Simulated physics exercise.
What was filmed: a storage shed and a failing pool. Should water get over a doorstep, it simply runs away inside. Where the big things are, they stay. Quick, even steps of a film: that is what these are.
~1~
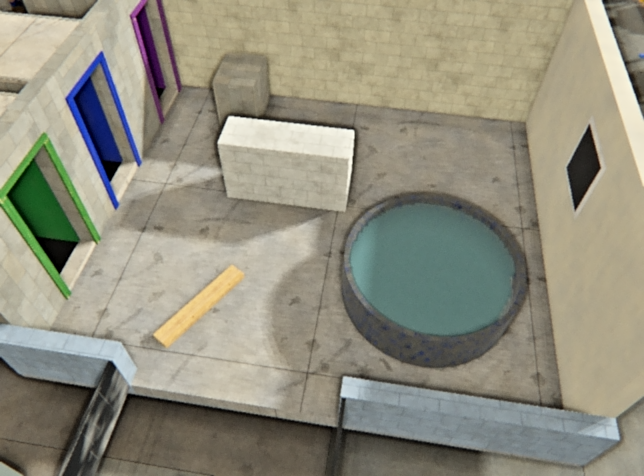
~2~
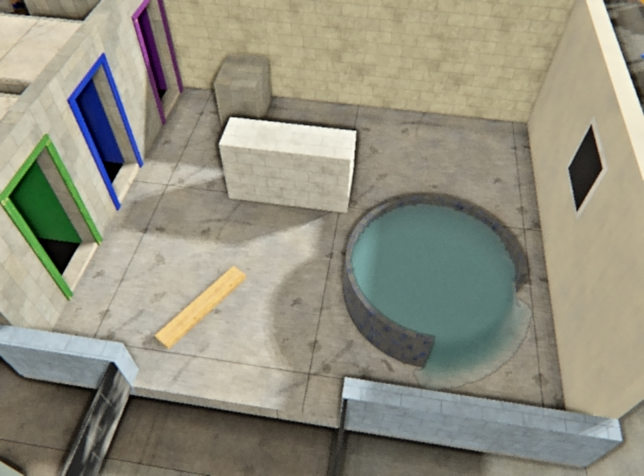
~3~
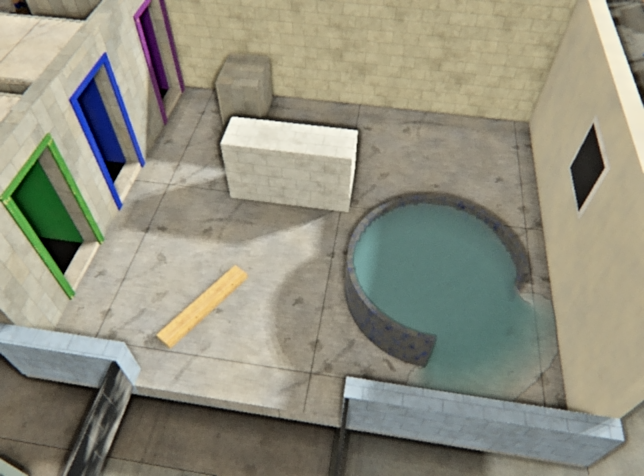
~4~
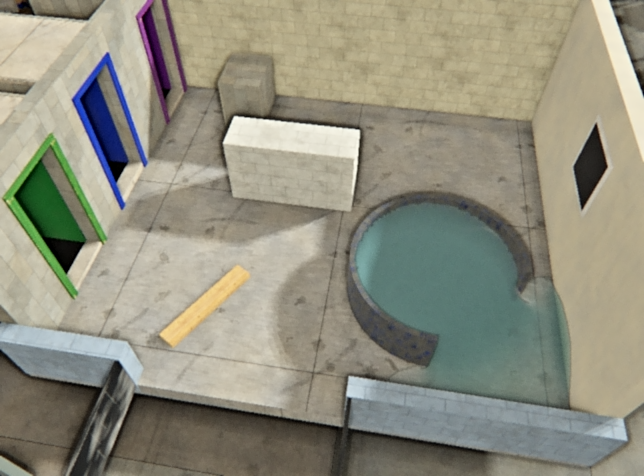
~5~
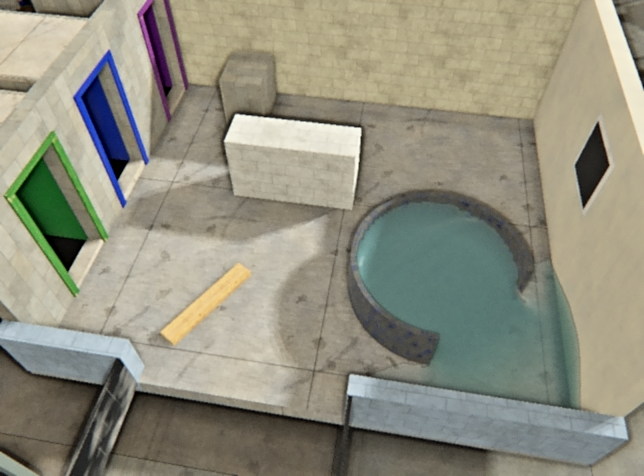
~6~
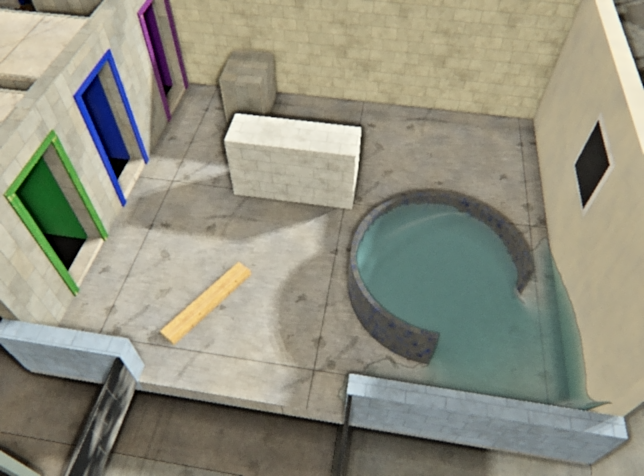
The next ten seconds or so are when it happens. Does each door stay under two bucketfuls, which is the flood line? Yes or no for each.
Purple door - yes, stays under; blue door - yes, stays under; green door - yes, stays under.
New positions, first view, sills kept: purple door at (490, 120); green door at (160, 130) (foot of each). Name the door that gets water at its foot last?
Last: The green door.
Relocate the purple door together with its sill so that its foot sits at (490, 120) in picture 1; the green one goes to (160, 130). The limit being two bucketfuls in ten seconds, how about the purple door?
The purple door crosses the line.
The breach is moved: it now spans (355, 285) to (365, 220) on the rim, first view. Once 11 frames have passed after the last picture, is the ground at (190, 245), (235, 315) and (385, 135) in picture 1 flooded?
Going through them, the first would be submerged, the next submerged and the last still bare.
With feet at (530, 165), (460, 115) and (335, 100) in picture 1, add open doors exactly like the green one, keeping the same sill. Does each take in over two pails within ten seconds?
Taken in sequence, they go: Not exceeded, exceeded, not exceeded.
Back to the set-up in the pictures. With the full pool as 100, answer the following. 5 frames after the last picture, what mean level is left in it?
Some 58 per cent.
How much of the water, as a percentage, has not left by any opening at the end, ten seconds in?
Estimate: 88 %.
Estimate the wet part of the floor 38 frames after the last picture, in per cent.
That comes to about 80 per cent.
A moment on, water covers 15 % of the floor; the purple door not reached, the blue door not reached, the green door not reached.
Next, water covers 30 % of the floor; the purple door not reached, the blue door not reached, the green door not reached.
Then, water covers 60 % of the floor; the purple door not reached, the blue door not reached, the green door wet at the sill, nothing in.
Later, water covers 80 % of the floor; the purple door wet at the sill, nothing in, the blue door wet at the sill, nothing in, the green door under two buckets in.
In the end, water covers 95 % of the floor; the purple door wet at the sill, nothing in, the blue door wet at the sill, nothing in, the green door under two buckets in.
